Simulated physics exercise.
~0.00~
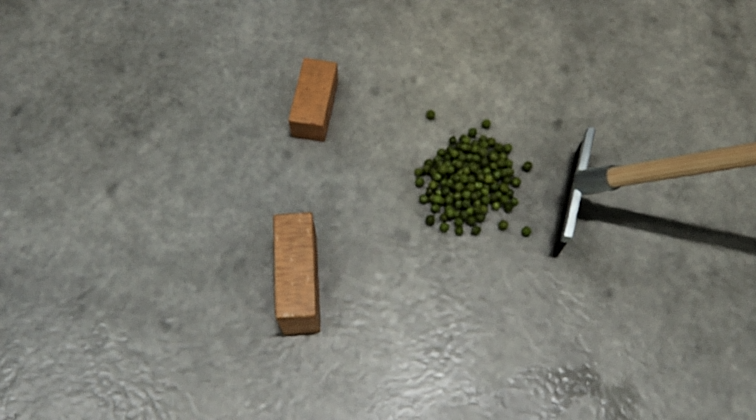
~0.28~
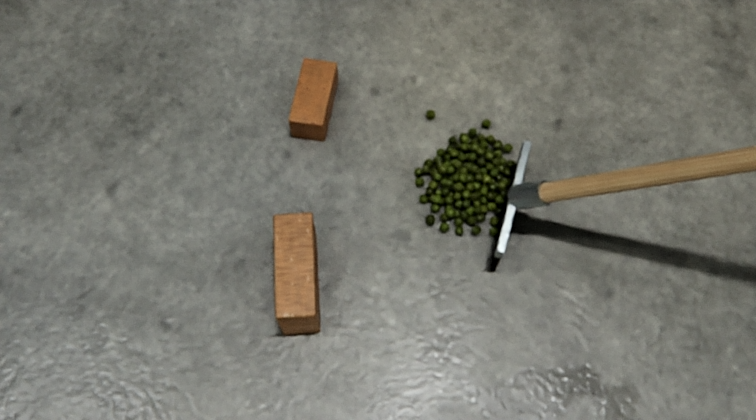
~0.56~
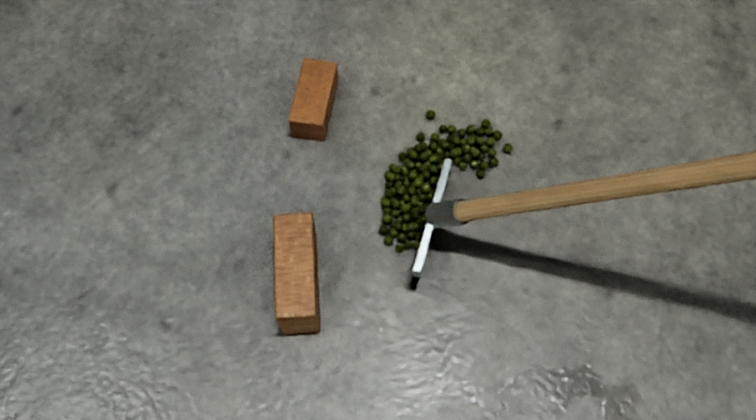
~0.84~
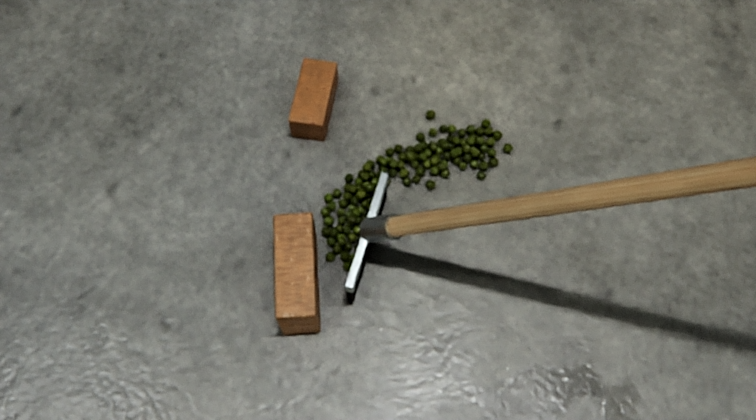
A squeegee with a long wooden handle reaches in from the right over a grey concrete floor, seen from above. To the left of its pale blade lies a loose heap of small dark green olives, and farther left two reddish-brown bricks stand apart, one above the other, with a gap between them. The blade slides left and slightly downward, meeting the heap and pushing into it. Some olives slip past its upper end and trail behind, while the rest bunch ahead. It ends near the lower brick, with the olives strung out in a curved band, still short of the gap.
